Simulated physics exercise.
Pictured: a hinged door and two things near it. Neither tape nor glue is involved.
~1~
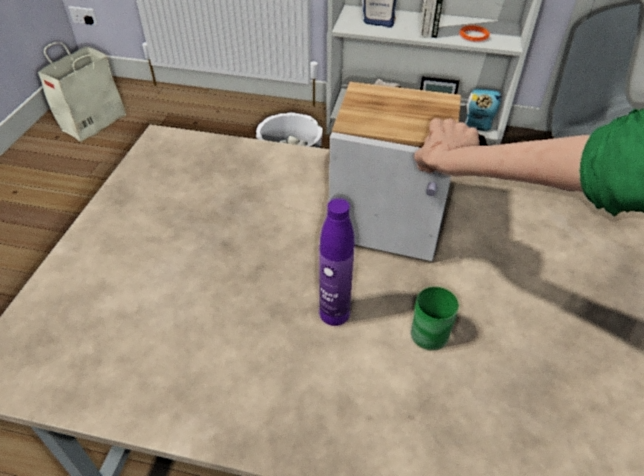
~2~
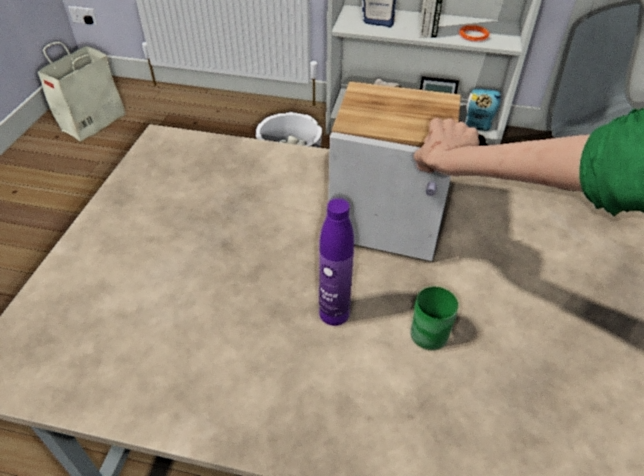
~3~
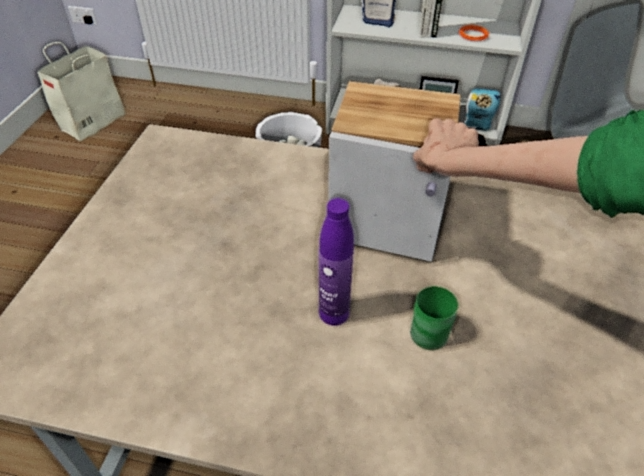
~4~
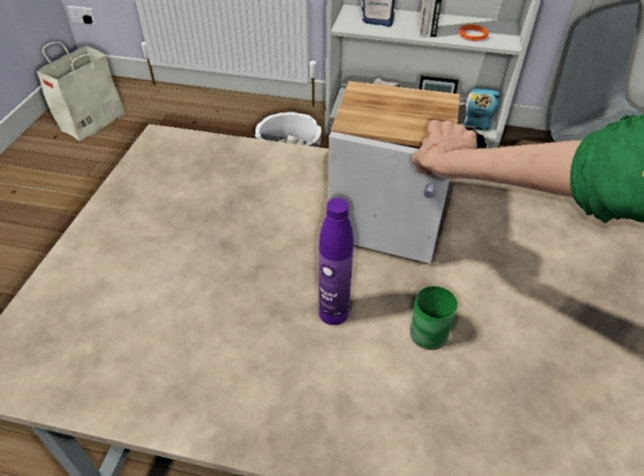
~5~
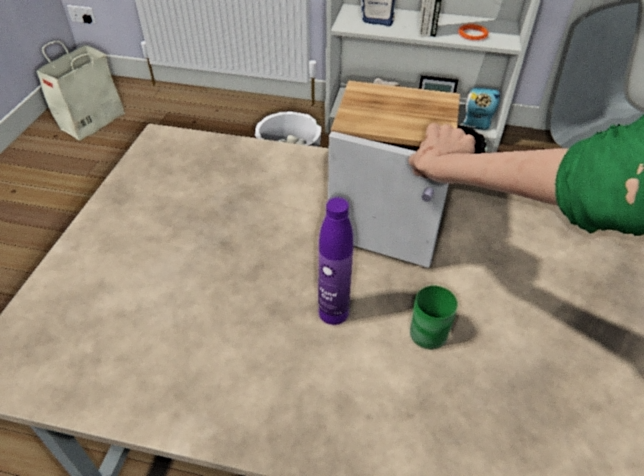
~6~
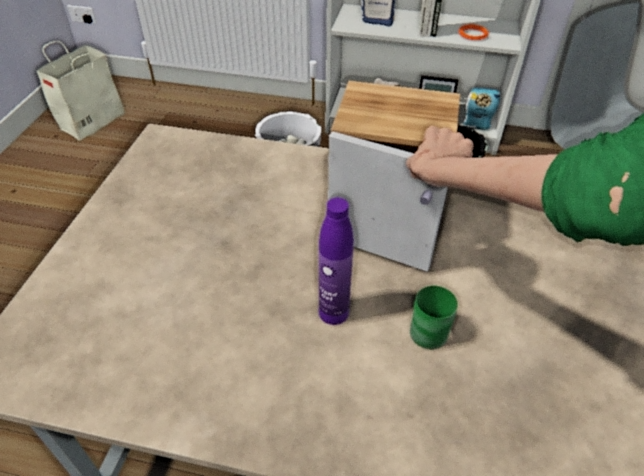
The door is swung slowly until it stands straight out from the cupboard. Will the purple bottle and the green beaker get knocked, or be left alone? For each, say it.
The purple bottle gets hit, the green beaker stays put.
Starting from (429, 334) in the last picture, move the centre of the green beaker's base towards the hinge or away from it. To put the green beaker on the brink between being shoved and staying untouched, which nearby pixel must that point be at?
Threshold: About (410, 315).
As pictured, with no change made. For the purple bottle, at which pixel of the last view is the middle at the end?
Resting spot: Approximately (287, 265).
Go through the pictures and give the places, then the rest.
The first picture shows door 4° open; purple bottle (337, 265); green beaker (434, 319); door (385, 204).
The second picture shows door 4° open; green beaker (433, 319); door (384, 204).
The third picture shows door 5° open; purple bottle (336, 265); door (383, 204).
The fourth picture shows door 6° open; green beaker (433, 319); door (383, 205).
The fifth picture shows door 10° open; purple bottle (336, 265); door (382, 207).
The sixth picture shows door 13° open; purple bottle (336, 265); green beaker (433, 318); door (381, 209).
Then, 1.54 s later than the last frame, door 67° open; purple bottle moving near (332, 265); green beaker at rest near (433, 318).
Then, 2.02 s later than the last frame, door 84° open; purple bottle shifted about its own width near (298, 266); green beaker at rest near (433, 318).
When it is over, the purple bottle gets knocked, near (287, 265); the green beaker escapes contact, near (433, 318).
